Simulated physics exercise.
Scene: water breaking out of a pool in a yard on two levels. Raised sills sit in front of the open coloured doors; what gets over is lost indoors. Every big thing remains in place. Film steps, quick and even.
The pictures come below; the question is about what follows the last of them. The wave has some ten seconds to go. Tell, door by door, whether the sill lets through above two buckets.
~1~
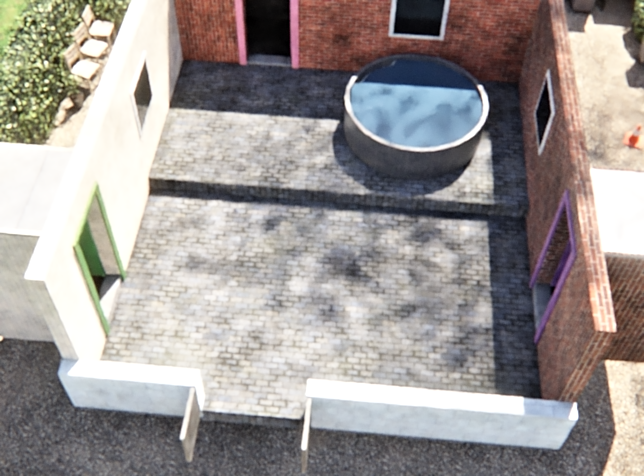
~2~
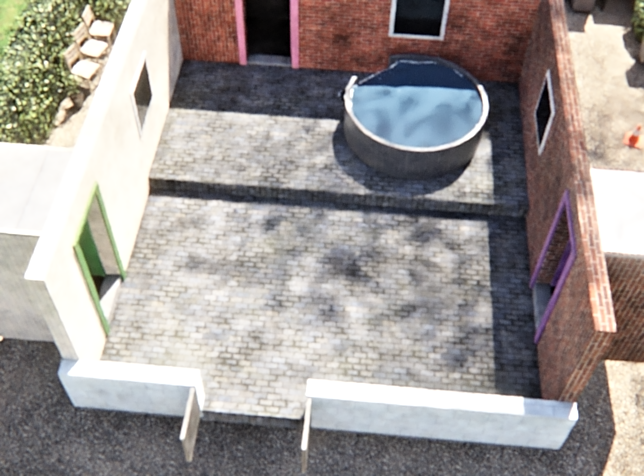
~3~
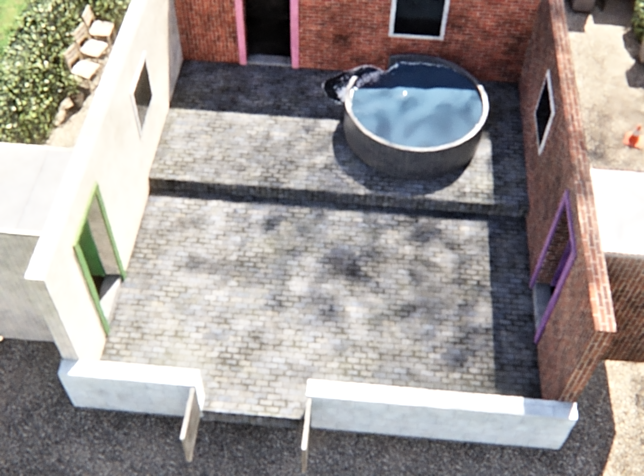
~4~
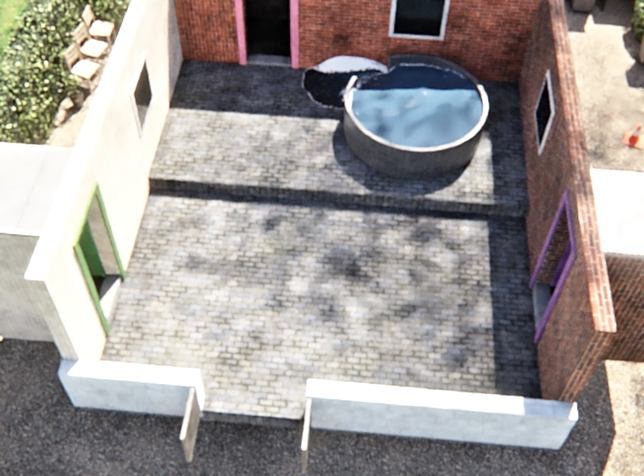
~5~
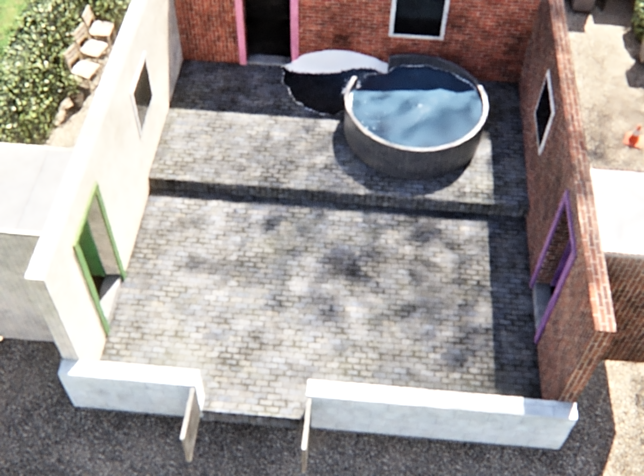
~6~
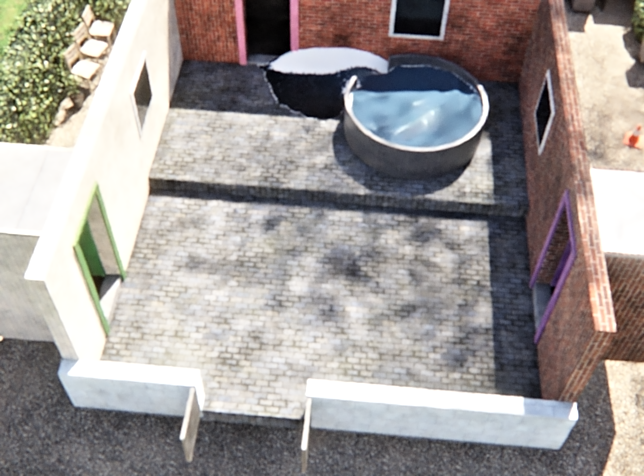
Outcome: Green door: Does not overshoot. Pink door: Overshoots. Purple door: Does not overshoot.
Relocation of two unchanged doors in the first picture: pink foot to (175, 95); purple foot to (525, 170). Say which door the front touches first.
Note: The one in pink comes first.
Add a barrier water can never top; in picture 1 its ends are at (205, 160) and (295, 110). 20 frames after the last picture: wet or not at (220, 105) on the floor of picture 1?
At that spot: Submerged.
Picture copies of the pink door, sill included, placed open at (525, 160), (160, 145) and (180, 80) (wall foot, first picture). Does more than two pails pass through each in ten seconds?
Lab note, doors in listed order: Under the limit, over the limit, over the limit.
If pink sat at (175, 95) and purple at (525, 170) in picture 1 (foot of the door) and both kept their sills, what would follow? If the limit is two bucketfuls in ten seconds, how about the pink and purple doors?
Then pink door overshoots and purple door comes up short.
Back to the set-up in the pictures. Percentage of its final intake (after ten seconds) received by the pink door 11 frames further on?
40 %.
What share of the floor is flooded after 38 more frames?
Around 70 percent.
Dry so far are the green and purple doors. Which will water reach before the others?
I'd go with the door marked green.
A moment on, water covers 15 % of the floor; the green door not reached, the pink door under two buckets in, the purple door not reached.
Next, water covers 20 % of the floor; the green door not reached, the pink door under two buckets in, the purple door not reached.
Then, water covers 35 % of the floor; the green door wet at the sill, nothing in, the pink door over two buckets in, the purple door not reached.
Later, water covers 70 % of the floor; the green door wet at the sill, nothing in, the pink door over two buckets in, the purple door wet at the sill, nothing in.
In the end, water covers 90 % of the floor; the green door wet at the sill, nothing in, the pink door over two buckets in, the purple door wet at the sill, nothing in.
